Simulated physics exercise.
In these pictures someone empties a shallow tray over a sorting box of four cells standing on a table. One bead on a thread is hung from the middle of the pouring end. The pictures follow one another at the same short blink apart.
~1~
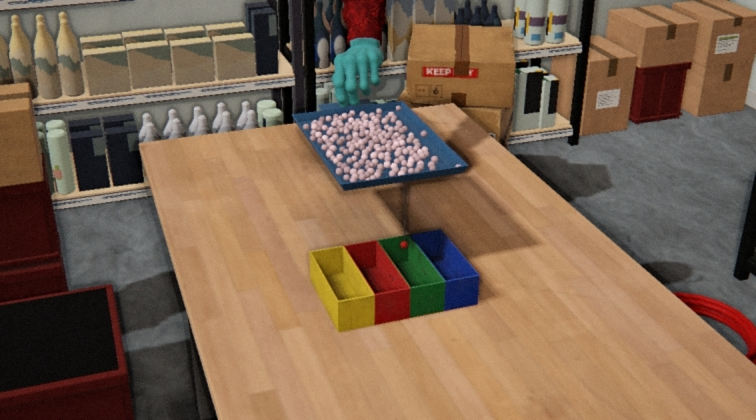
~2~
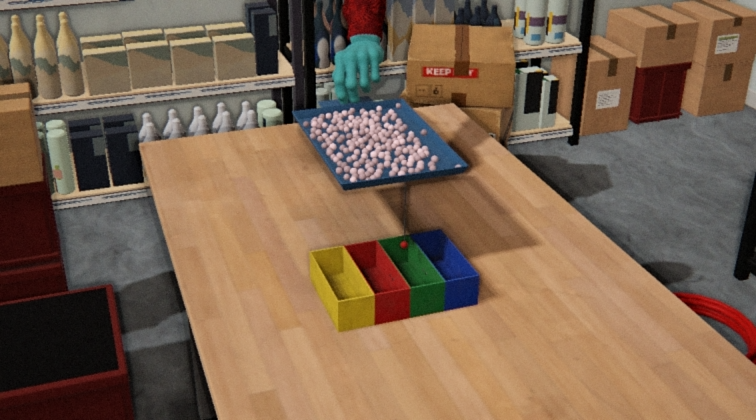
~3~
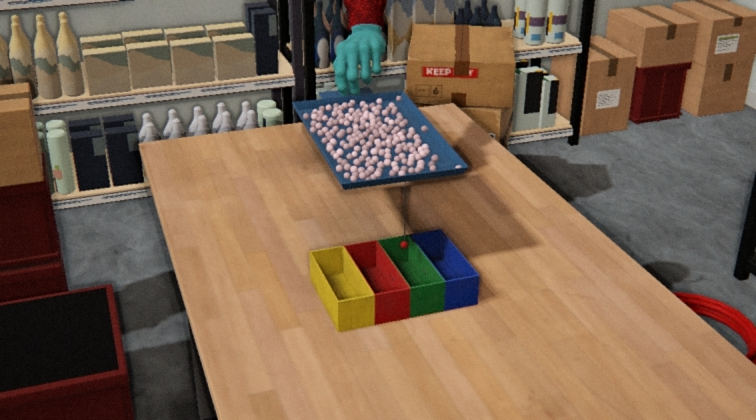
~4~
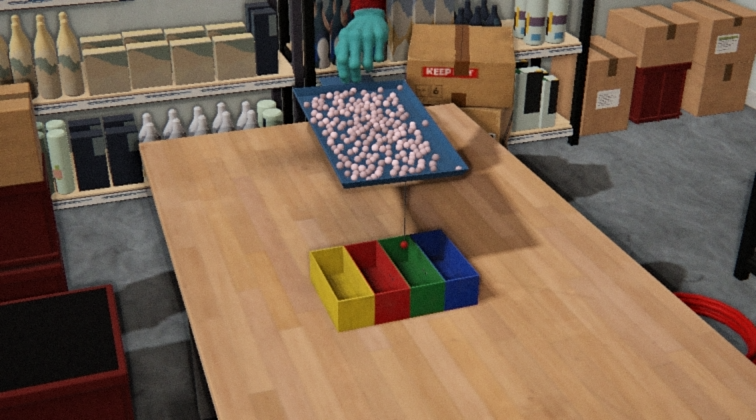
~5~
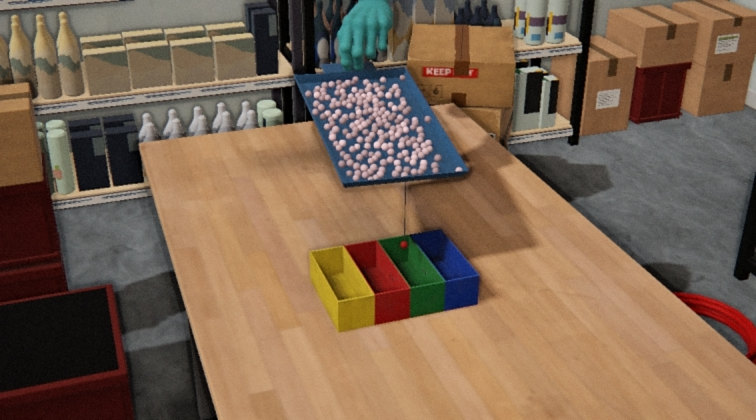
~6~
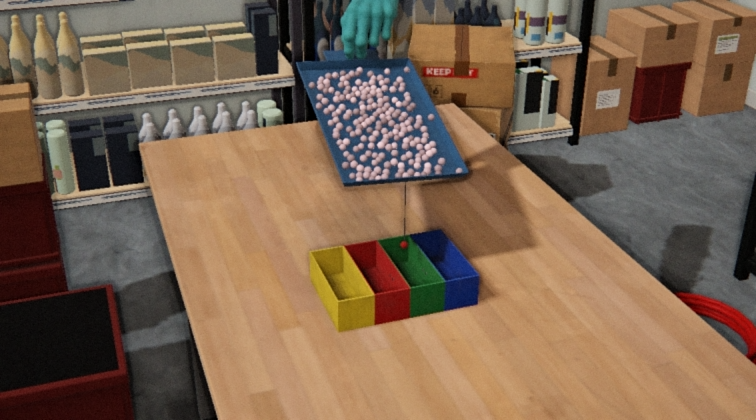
In the video, a teal-gloved hand raises the far end of a blue tray of small pale pink beads above a four-colored sorting box on a wooden table, and the tray slants more steeply as the beads begin shifting.
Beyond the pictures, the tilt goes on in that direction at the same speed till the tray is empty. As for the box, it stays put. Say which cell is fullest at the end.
The blue cell is fullest at the end.
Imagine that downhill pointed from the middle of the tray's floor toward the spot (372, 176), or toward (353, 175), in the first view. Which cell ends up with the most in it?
Case 1 - the cell in yellow. Case 2 - the yellow one.
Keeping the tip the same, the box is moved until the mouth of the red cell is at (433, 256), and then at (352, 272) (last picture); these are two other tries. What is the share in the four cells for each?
You'd get about 80 per cent first and about 30 per cent second.
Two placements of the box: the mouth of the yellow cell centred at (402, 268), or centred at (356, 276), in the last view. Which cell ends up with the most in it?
The cell in green; the blue cell.
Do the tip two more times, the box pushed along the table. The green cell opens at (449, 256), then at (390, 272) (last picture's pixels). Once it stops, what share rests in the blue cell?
First placement: 20 per cent; second placement: 20 per cent.
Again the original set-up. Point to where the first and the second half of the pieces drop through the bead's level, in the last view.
Early half: (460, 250); late half: (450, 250).
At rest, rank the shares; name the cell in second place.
In second place: The green cell.
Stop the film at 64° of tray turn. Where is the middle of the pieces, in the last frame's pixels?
The load is centred about (448, 221).
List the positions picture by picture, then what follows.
Corners of the pouring end near (344, 182) and (463, 164), level; middle of the load near (372, 143), sugar pearls; bead on its thread near (404, 245); yellow cell near (356, 310); red cell near (392, 303); green cell near (427, 297); blue cell near (462, 290), in the first frame.
Corners of the pouring end near (344, 182) and (463, 165), level; middle of the load near (372, 142), in the second frame.
Corners of the pouring end near (345, 181) and (463, 166), tipped barely, lowest at the right corner; middle of the load near (372, 137), in the third frame.
Corners of the pouring end near (345, 181) and (464, 167), tipped a little, lowest at the right corner; middle of the load near (373, 131), in the fourth frame.
Corners of the pouring end near (346, 180) and (464, 168), tipped clearly, lowest at the right corner; middle of the load near (375, 126), a little on the move, in the fifth frame.
Corners of the pouring end near (346, 180) and (464, 170), tipped clearly, lowest at the right corner; middle of the load near (379, 124), all but a few on the move; yellow cell near (356, 310); red cell near (392, 303); green cell near (427, 297); blue cell near (462, 290), in the sixth frame.
Shortly afterwards, tray tipped steeply; near a third on the tray; a little in the blue cell; a little in the green cell; only a few in the red cell; near half falling or outside the box.
Next, tray tipped past a quarter turn; near a third in the blue cell; a little in the green cell; a little in the red cell; only a few in the yellow cell; near half falling or outside the box.
Some moments later, tray tipped past a quarter turn; near a third in the blue cell; a little in the green cell; a little in the red cell; only a few in the yellow cell; near half falling or outside the box.
In the end, tray tipped past a quarter turn; near a third in the blue cell; a little in the green cell; a little in the red cell; only a few in the yellow cell; near half outside the box.
